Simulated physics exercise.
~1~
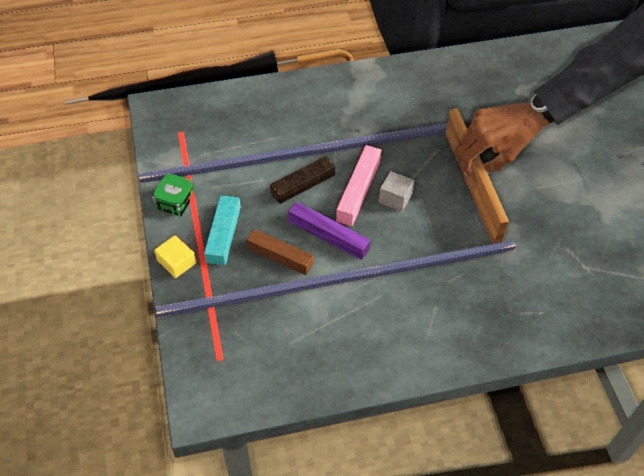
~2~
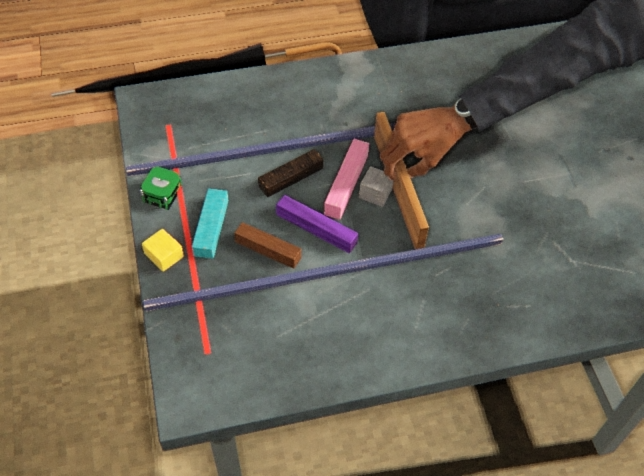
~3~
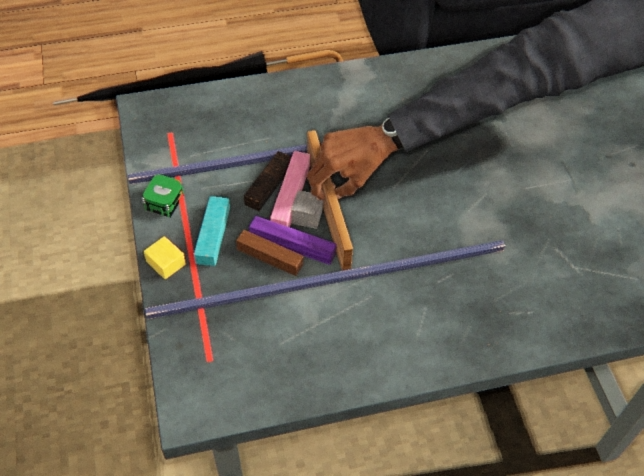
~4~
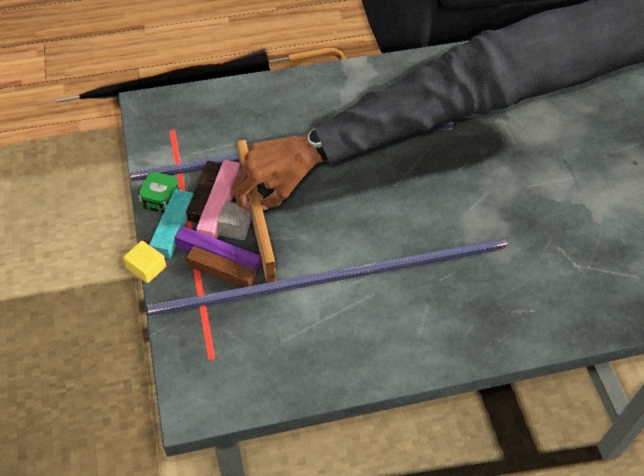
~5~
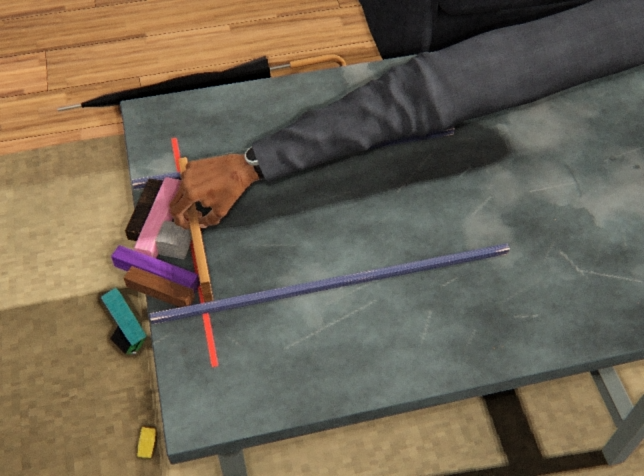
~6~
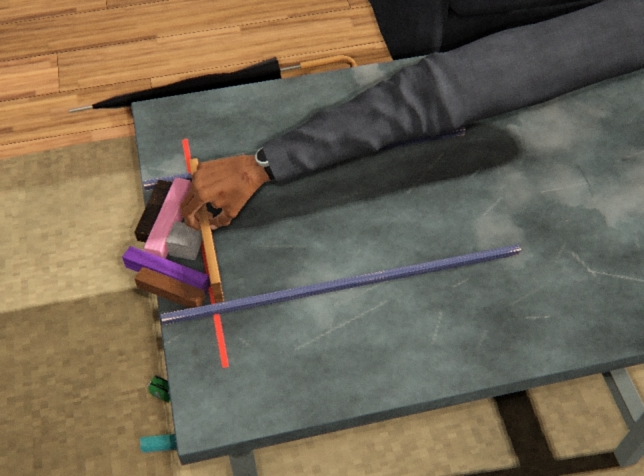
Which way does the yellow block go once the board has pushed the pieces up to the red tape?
It moves down, as the viewer sees it, after going off the left end of the table.
